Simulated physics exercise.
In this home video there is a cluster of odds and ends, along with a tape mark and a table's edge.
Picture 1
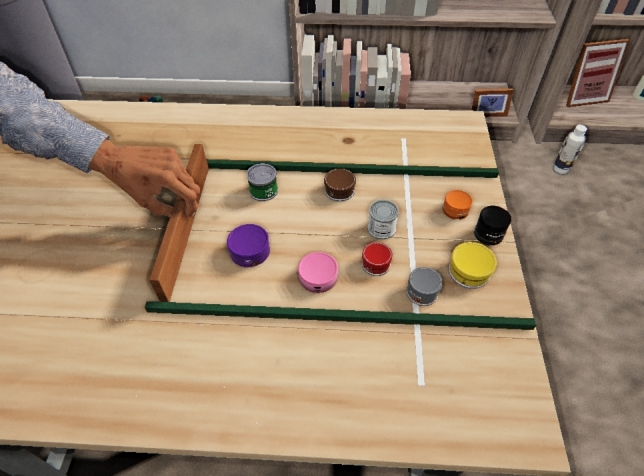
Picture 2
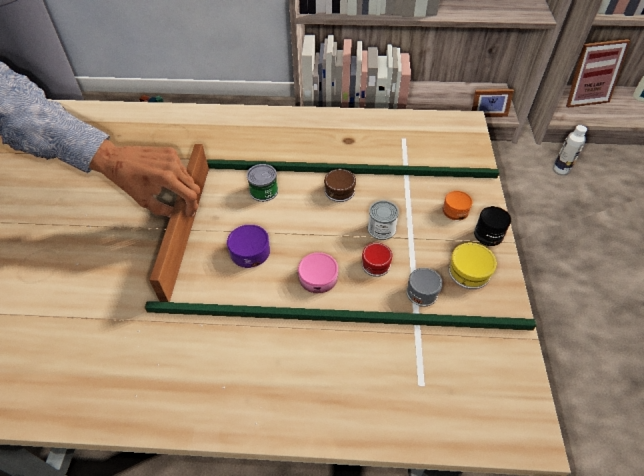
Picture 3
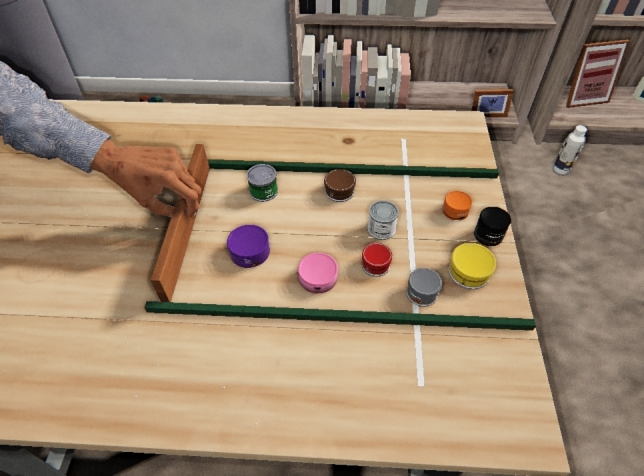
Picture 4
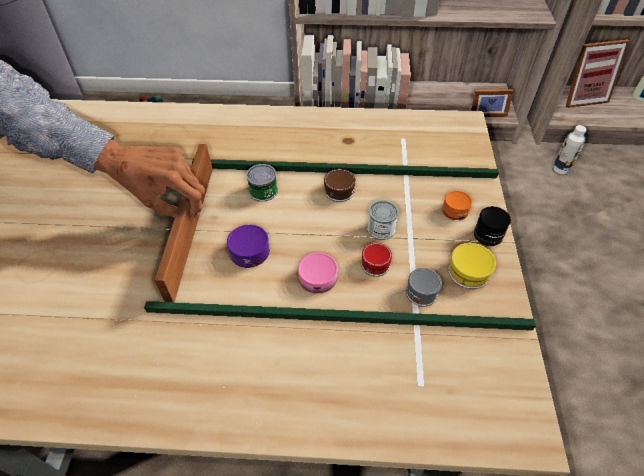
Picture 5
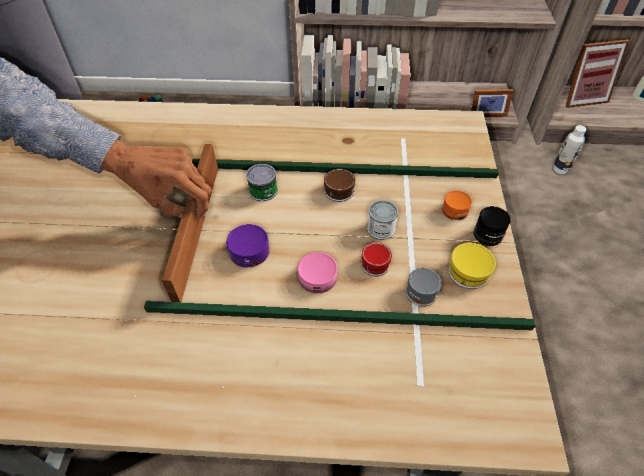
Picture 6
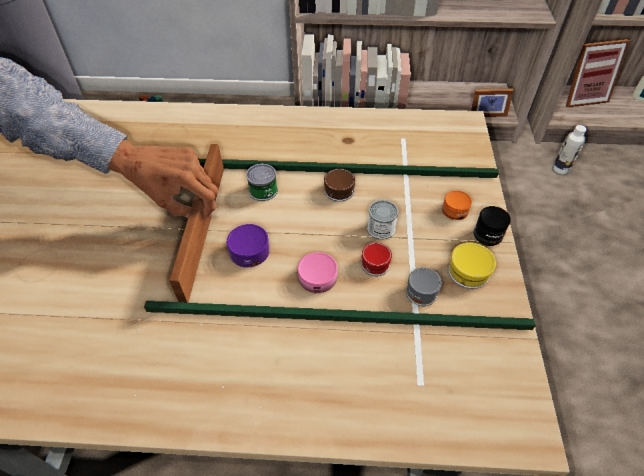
We see a hand holding a wooden board upright between two green rails on a table, with colourful tubs and tins scattered around a white tape line. The hand slides the board slightly to the right while the containers stay still.
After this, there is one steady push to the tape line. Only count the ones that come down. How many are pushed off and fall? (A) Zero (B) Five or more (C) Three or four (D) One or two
A.
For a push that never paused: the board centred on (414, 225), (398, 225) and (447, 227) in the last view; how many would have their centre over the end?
The counts are 0, 0 and 1, in that order.
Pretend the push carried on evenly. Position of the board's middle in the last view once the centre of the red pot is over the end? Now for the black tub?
The middle is at (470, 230) when it's the red pot, and at (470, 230) when it's the black tub.
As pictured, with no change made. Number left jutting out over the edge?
It's 0.
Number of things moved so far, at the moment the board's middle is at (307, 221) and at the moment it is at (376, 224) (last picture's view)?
At the first spot the count is 4, and at the second it is 7.
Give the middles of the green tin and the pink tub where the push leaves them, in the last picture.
You'll find the green tin at roughly (423, 188) and the pink tub at roughly (434, 285).
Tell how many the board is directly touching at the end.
Tally at the end: 4.
Soon after, none off yet; black tub at rest near (492, 226); yellow pot at rest near (471, 266); orange tub at rest near (457, 205).
In the end, the number that fall off is zero.
